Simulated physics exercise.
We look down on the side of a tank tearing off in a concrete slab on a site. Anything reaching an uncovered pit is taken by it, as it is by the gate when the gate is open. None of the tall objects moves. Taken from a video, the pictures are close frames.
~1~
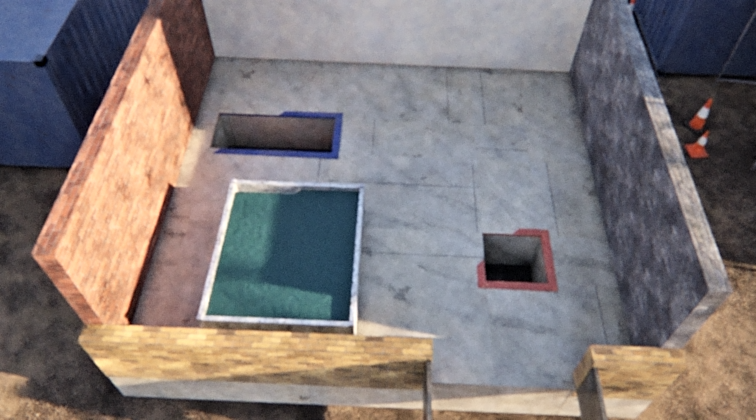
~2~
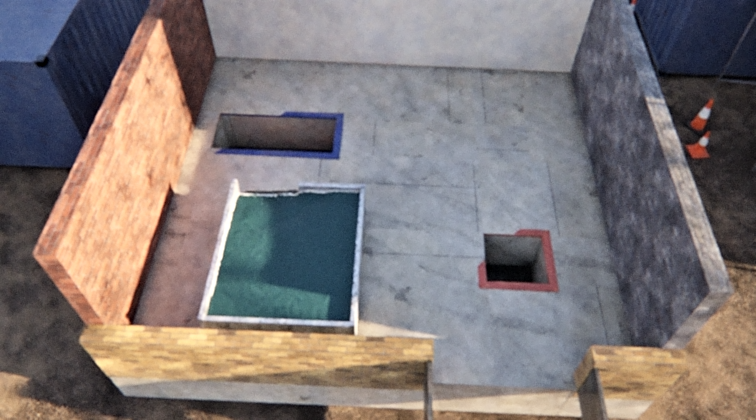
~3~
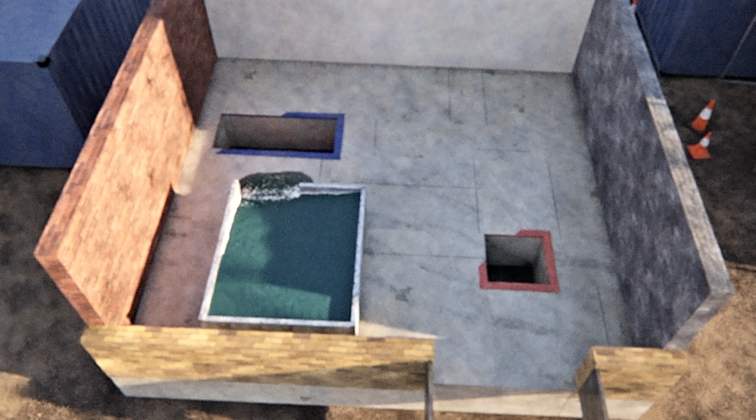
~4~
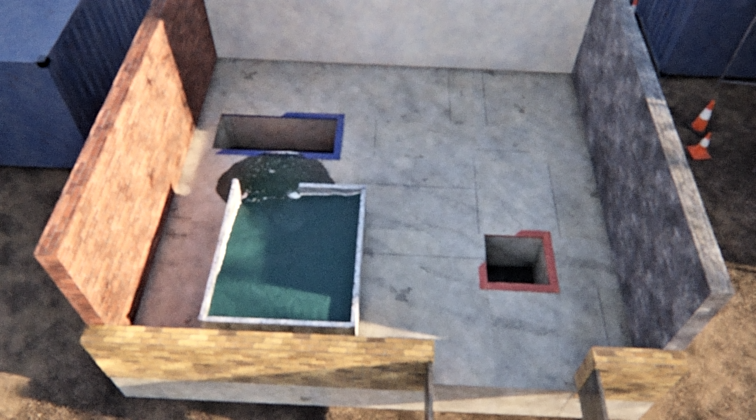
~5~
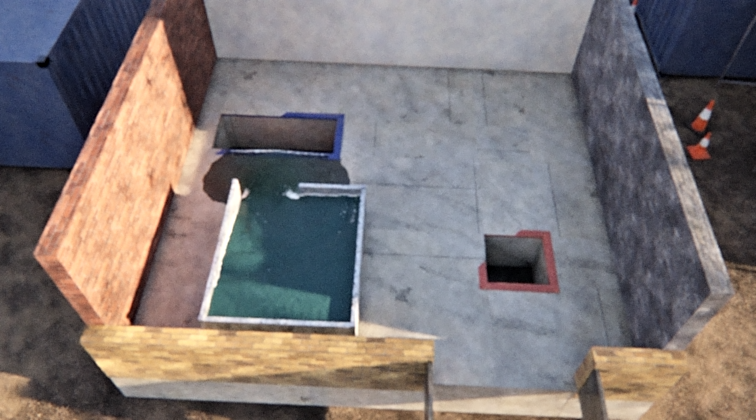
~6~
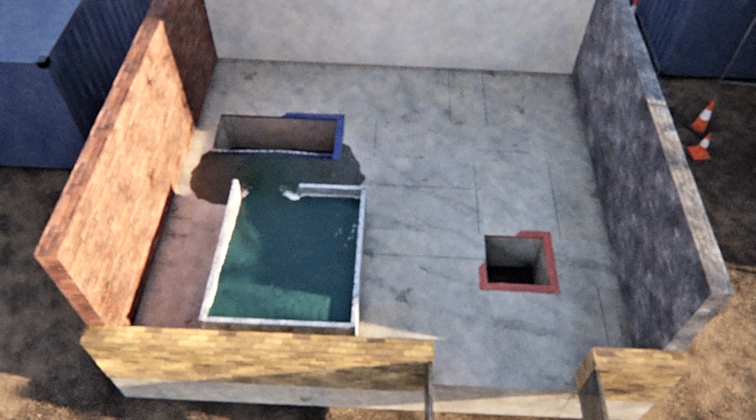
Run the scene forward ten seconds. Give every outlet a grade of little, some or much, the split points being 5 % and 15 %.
Grades: Gate - little; red pit - little; blue pit - much.
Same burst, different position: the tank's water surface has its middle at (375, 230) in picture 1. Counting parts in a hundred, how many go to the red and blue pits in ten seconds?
Red 4 %, blue 40 %.
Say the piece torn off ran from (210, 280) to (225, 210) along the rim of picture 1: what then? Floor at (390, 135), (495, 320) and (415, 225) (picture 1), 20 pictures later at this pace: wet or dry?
Spot by spot: Unaffected, then soaked through, then unaffected.
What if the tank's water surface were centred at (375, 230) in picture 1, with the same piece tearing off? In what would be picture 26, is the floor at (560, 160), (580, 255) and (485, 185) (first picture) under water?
Checking the three spots, I get high and dry, high and dry, high and dry.
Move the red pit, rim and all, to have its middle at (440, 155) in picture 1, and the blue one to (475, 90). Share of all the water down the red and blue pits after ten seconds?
Roughly: Red pit 8 %, blue pit 30 %.
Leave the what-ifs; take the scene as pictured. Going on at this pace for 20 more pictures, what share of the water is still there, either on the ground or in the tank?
My reading is around 64 percent.
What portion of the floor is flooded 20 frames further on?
That works out at 15 %.
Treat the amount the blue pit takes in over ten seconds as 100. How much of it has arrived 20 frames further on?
Result: 55 % of the ten-second total.
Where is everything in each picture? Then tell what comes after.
The first frame shows still water in the tank at (288, 250).
In the second frame, water pours out on the tank's far side and has run to a hidden place.
In the third frame, the front is at (301, 177), out from the gap on the tank's far side.
In the fourth frame, water pours out on the tank's far side and has run to (300, 155).
In the fifth frame, water pours out on the tank's far side and has run to (332, 157).
In the sixth frame, water pours out on the tank's far side and has run to (344, 155).
A moment on, water covers 10 % of the floor; the gate 0 %, the red pit 0 %, the blue pit 11 %.
Next, water covers 10 % of the floor; the gate 0 %, the red pit 0 %, the blue pit 23 %.
Then, water covers 15 % of the floor; the gate 0 %, the red pit 0 %, the blue pit 36 %.
Later, water covers 15 % of the floor; the gate 0 %, the red pit 0 %, the blue pit 52 %.
In the end, water covers 15 % of the floor; the gate 0 %, the red pit 0 %, the blue pit 65 %.
